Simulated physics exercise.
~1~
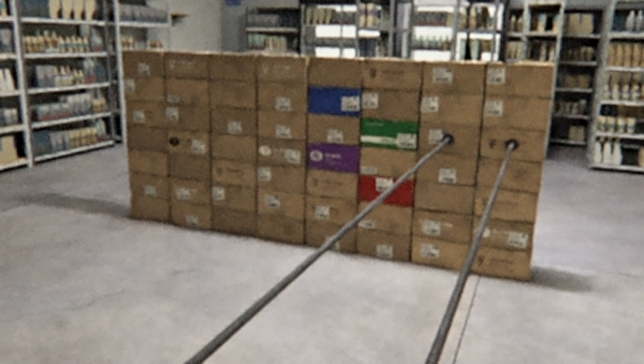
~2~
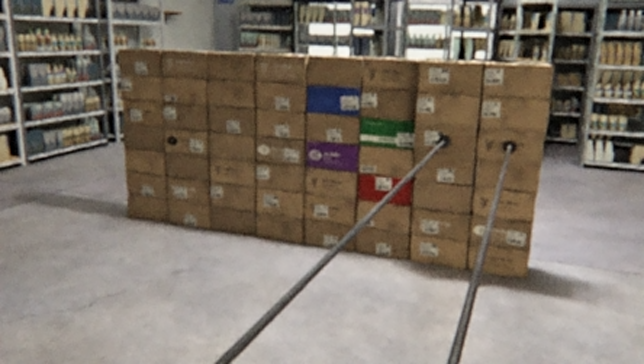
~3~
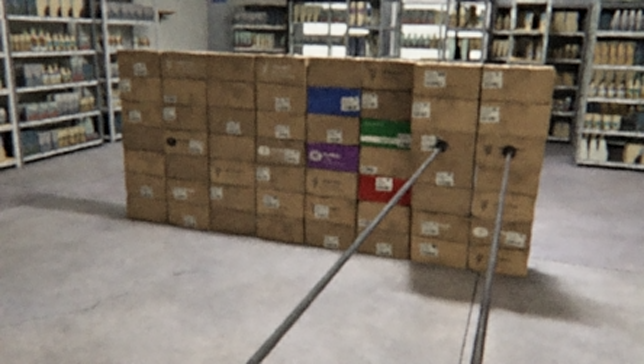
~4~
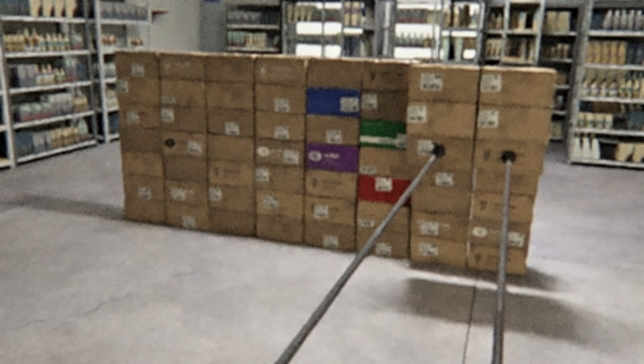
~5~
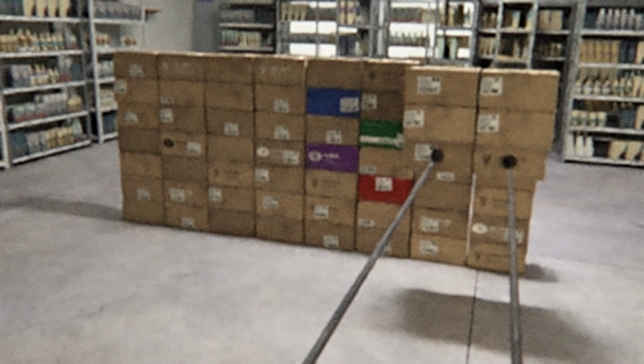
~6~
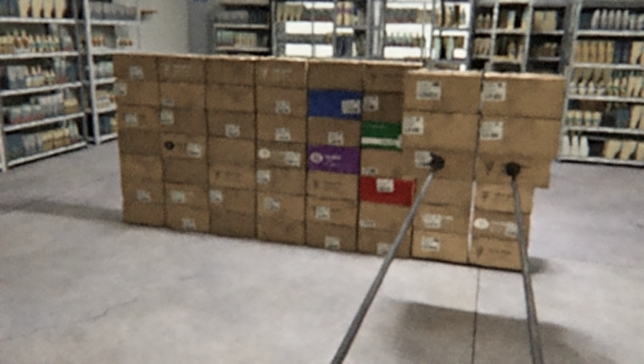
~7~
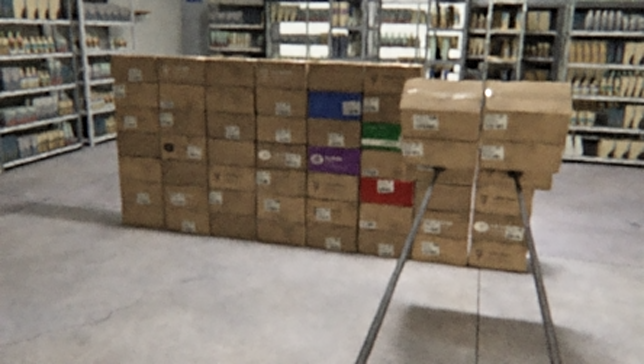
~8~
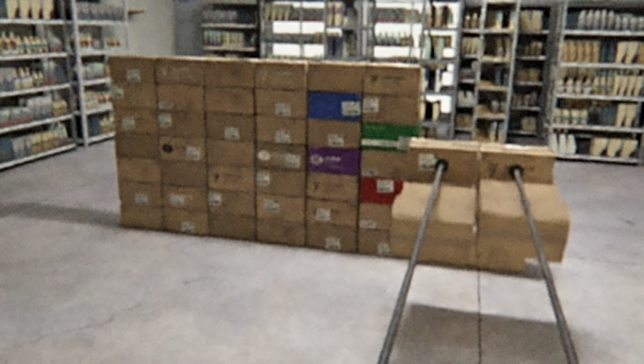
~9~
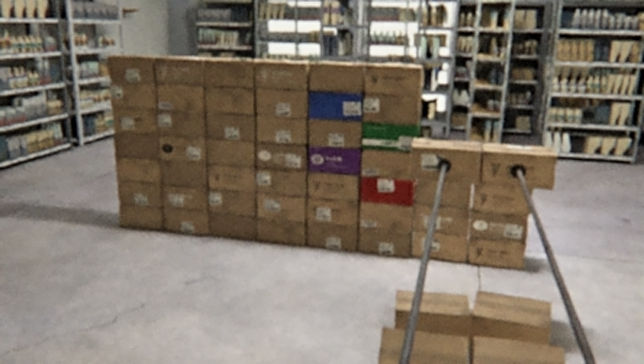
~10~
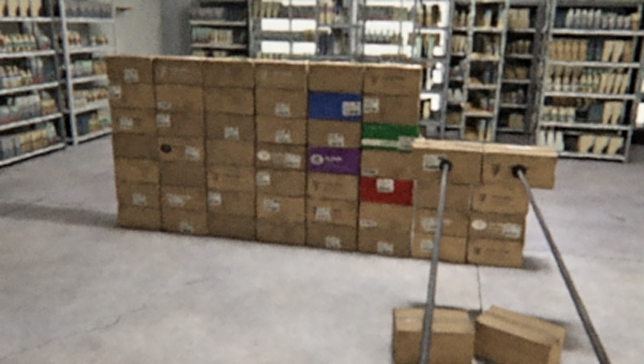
In a storeroom lined with shelves of bottles, seen from well back as the view drifts slightly sideways, a wall of brown cardboard boxes stands on a grey floor. Blue, purple, green and red boxes sit right of its middle. Two long dark rods reach from the foreground to neighbouring boxes near the right end and slowly draw them towards the viewer. The boxes stacked above lean forward, then four topple over the front and tumble to the floor. The pulled pair stays jutting out on the shortened columns, while the rest, including the coloured boxes, remains standing.
